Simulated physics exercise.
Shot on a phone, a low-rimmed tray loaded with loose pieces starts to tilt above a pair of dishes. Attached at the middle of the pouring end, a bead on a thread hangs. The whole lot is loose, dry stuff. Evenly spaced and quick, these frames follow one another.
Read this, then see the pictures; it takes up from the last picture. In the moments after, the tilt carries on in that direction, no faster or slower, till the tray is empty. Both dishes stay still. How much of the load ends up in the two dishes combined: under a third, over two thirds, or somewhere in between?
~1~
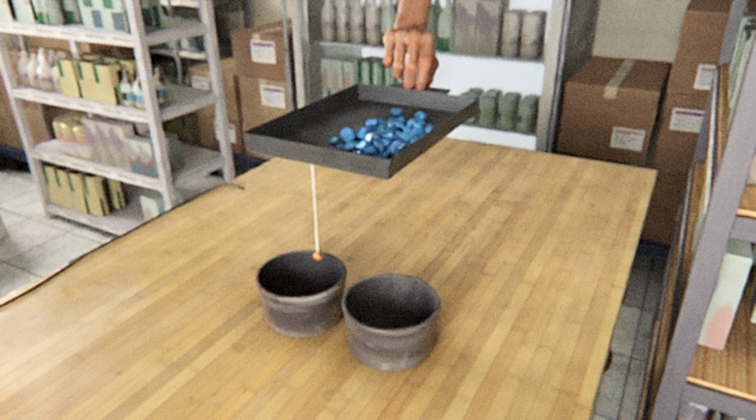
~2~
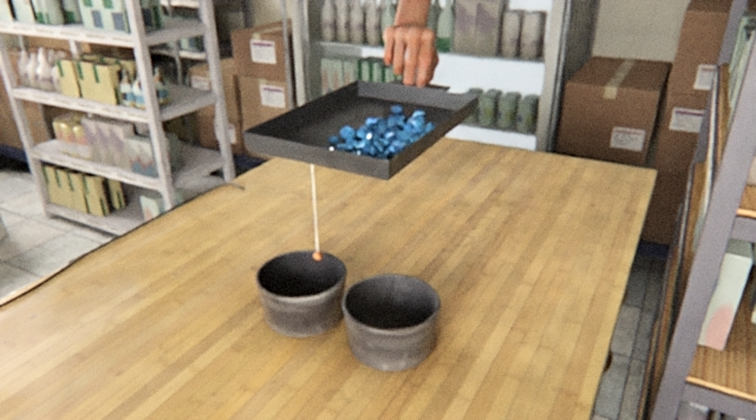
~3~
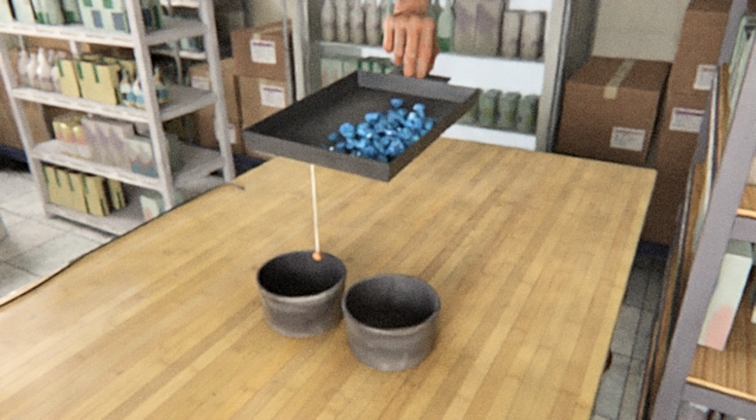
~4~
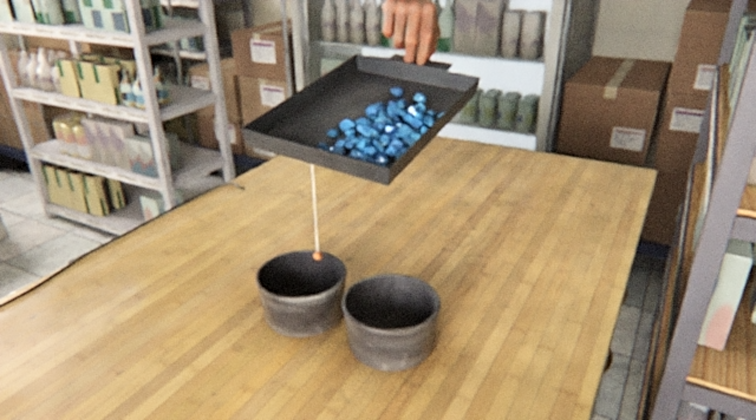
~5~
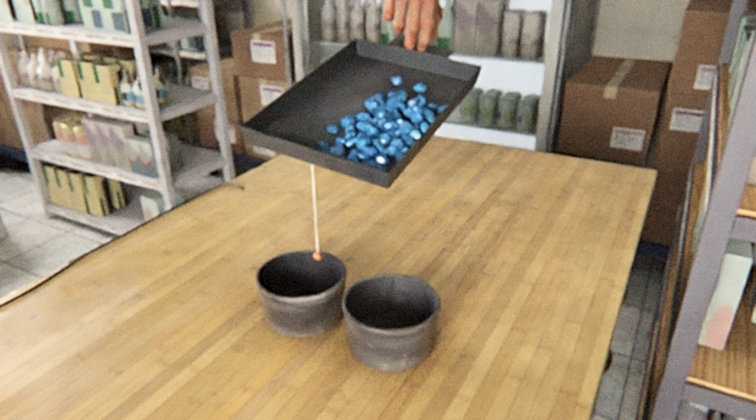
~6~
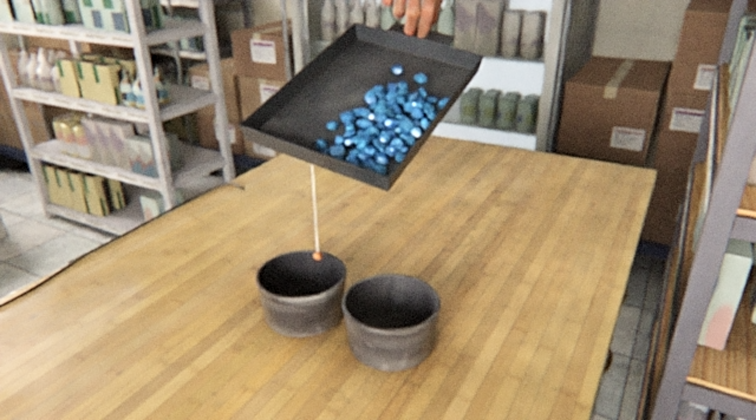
The catch is going to be good, above two thirds of the load.
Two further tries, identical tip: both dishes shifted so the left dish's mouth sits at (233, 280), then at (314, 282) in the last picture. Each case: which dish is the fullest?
Placement one gives the one at right, placement two gives the one at right.
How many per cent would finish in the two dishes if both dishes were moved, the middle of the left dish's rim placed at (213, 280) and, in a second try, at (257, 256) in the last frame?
The first try gives 10 per cent, the second 40 per cent.
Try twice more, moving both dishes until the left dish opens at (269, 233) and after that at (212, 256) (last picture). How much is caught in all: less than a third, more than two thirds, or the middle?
Run 1 - below one third; run 2 - under a third.
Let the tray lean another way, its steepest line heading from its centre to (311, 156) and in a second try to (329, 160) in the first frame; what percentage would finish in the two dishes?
I'd say some 30 in a hundred at first, then 50 in a hundred.
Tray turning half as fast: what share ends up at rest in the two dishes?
Roughly 80 %.
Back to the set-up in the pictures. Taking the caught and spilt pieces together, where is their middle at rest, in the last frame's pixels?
Near pixel (385, 334).
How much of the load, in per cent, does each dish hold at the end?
Left dish 0 per cent; right dish 90 per cent.
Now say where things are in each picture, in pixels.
Corners of the pouring end (247, 132) and (388, 158), level; middle of the load (383, 137), aquarium stones; left dish (276, 312); right dish (368, 344); bead on its thread (318, 256), in the first frame.
Corners of the pouring end (247, 131) and (388, 159), level; middle of the load (383, 136), in the second frame.
Corners of the pouring end (246, 130) and (388, 162), tipped barely, lowest at the right corner; middle of the load (383, 133), in the third frame.
Corners of the pouring end (245, 127) and (388, 166), tipped a little, lowest at the right corner; middle of the load (383, 128), in the fourth frame.
Corners of the pouring end (244, 125) and (388, 170), tipped clearly, lowest at the right corner; middle of the load (383, 124), in the fifth frame.
Corners of the pouring end (243, 124) and (388, 175), tipped clearly, lowest at the right corner; middle of the load (390, 123); left dish (276, 312); right dish (368, 344), in the sixth frame.
Just after the last frame, tray tipped steeply; almost all on the tray; just a few in the air.
A moment on, tray tipped past a quarter turn; about a tenth on the tray; roughly two thirds in the right dish; just a few in the left dish; about a tenth outside both; about a tenth in the air.
Further on, tray tipped past a quarter turn; the larger part in the right dish; just a few in the left dish; about a tenth outside both.
When it is over, tray tipped past a quarter turn; the larger part in the right dish; just a few in the left dish; about a tenth outside both.
